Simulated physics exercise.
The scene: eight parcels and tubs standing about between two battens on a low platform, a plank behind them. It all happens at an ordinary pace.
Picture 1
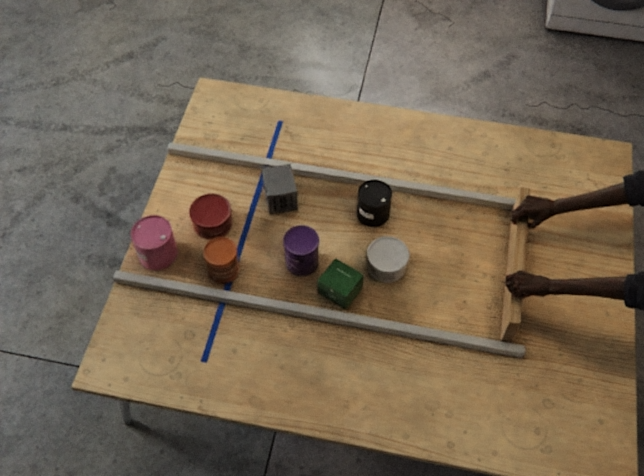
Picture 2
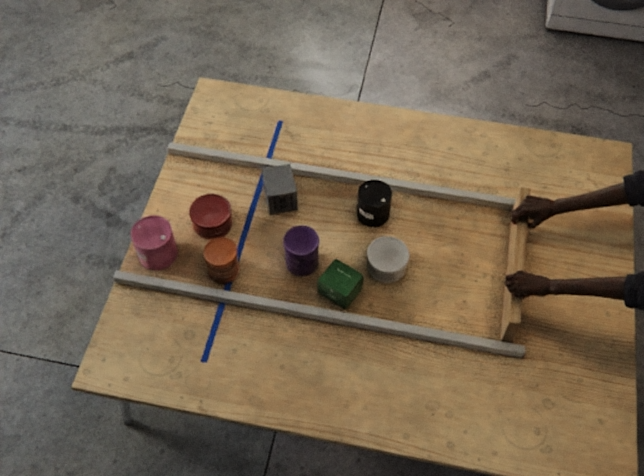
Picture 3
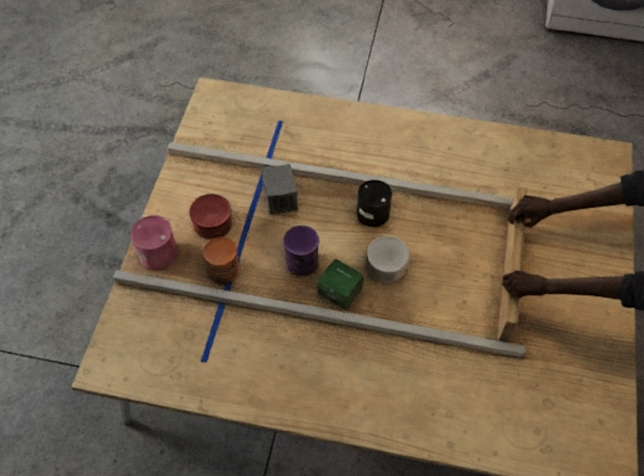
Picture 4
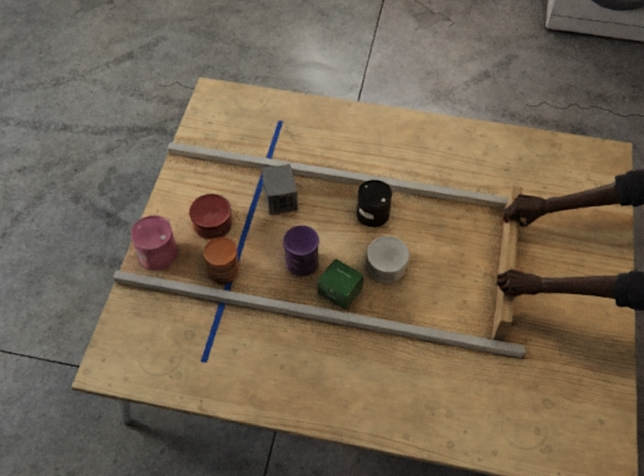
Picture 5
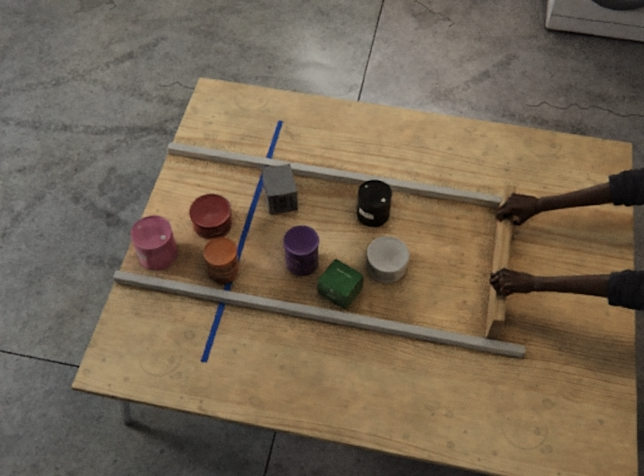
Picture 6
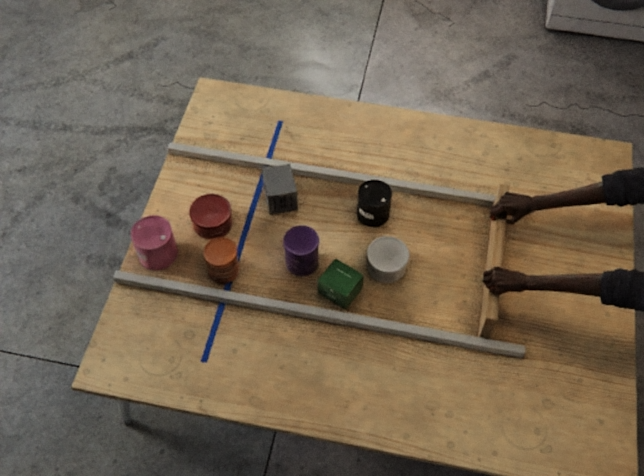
On a wooden tabletop, eight colourful tubs and boxes sit between two grey battens, some near a strip of blue tape. Two hands grip a wooden plank at the right, at first holding it almost still, then slide it slightly leftward, while the tubs and boxes stay in place.
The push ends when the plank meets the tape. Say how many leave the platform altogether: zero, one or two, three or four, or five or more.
In the end the number that fall off is zero.
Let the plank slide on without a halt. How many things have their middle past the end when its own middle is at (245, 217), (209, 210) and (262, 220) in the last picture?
Past the end: 0, 1 and 0.
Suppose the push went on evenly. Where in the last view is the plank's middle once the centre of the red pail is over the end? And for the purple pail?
At (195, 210) for the red pail; at (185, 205) for the purple pail.
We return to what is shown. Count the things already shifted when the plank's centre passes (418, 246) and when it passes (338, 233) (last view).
By then 0, and 4.
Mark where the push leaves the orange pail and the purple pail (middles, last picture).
The orange pail at (176, 263), the purple pail at (190, 235).
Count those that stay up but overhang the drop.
That would be 0.
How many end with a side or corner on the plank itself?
In contact: 3.
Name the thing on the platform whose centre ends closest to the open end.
Foremost is the pink canister.
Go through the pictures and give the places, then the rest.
Pink canister (155, 243); red pail (212, 217); orange pail (222, 261); plank (516, 263); tape (246, 229), in the first picture.
Red pail (212, 217); purple pail (302, 251), in the second picture.
Orange pail (222, 261); green box (341, 284), in the third picture.
Pink canister (155, 243); grey crate (280, 189), in the fourth picture.
Red pail (212, 217); black canister (374, 204), in the fifth picture.
Pink canister (155, 243); red pail (212, 217); orange pail (222, 261); plank (495, 260); tape (246, 229), in the sixth picture.
Soon after, none off yet; pink canister at rest near (155, 243); red pail at rest near (212, 217); orange pail at rest near (222, 261).
In the end, the number that fall off is zero.
